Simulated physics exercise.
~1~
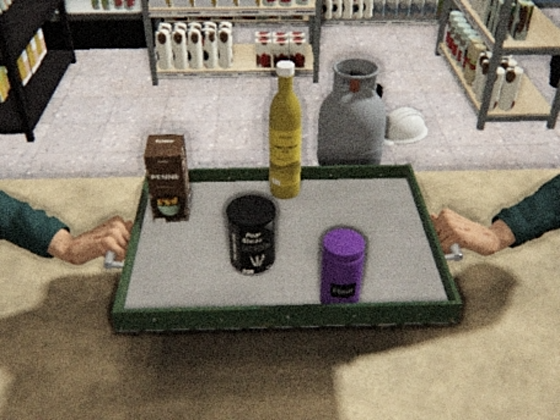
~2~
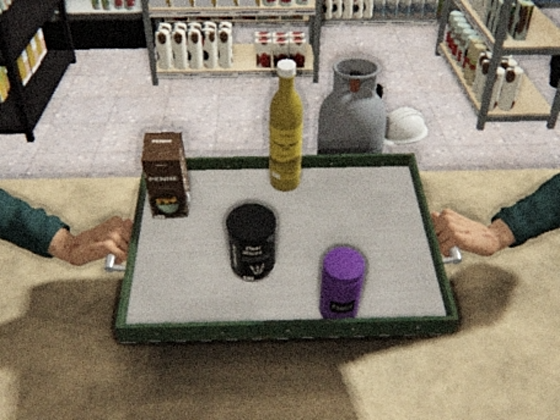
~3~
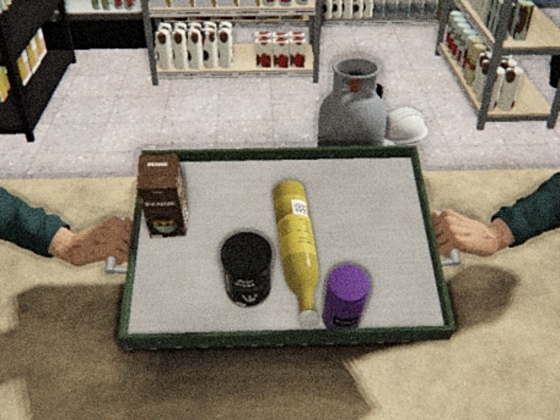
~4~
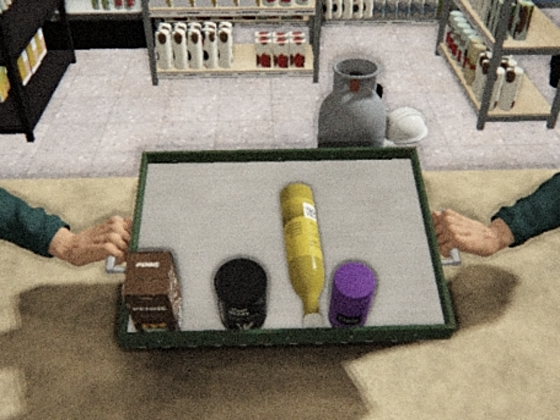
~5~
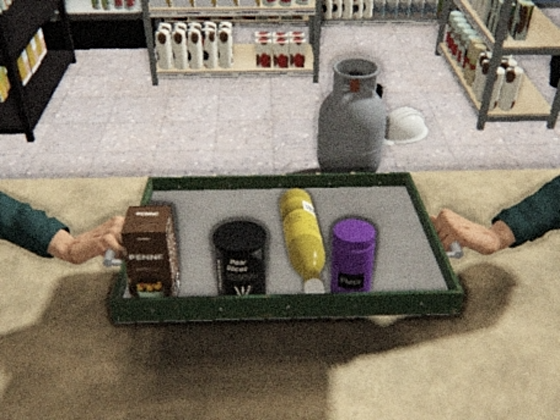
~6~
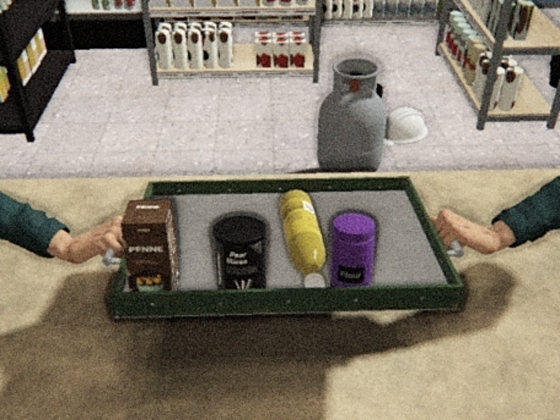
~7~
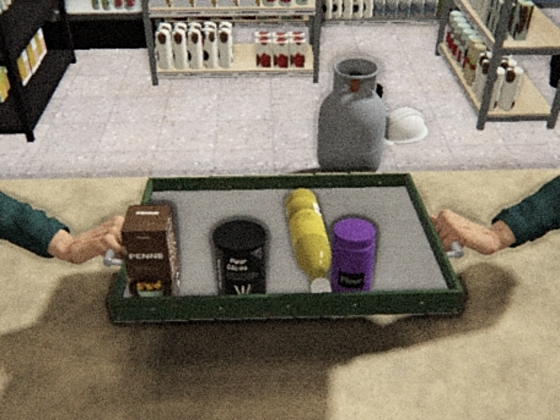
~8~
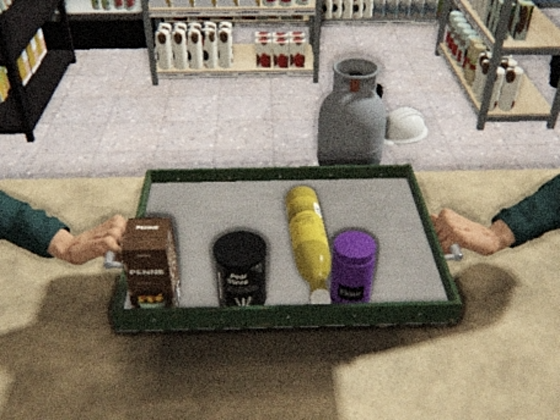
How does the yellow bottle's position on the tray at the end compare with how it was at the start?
The yellow bottle stood upright near the far edge of the tray at the start, but by the end it was lying on its side between the black tin and the purple jar.
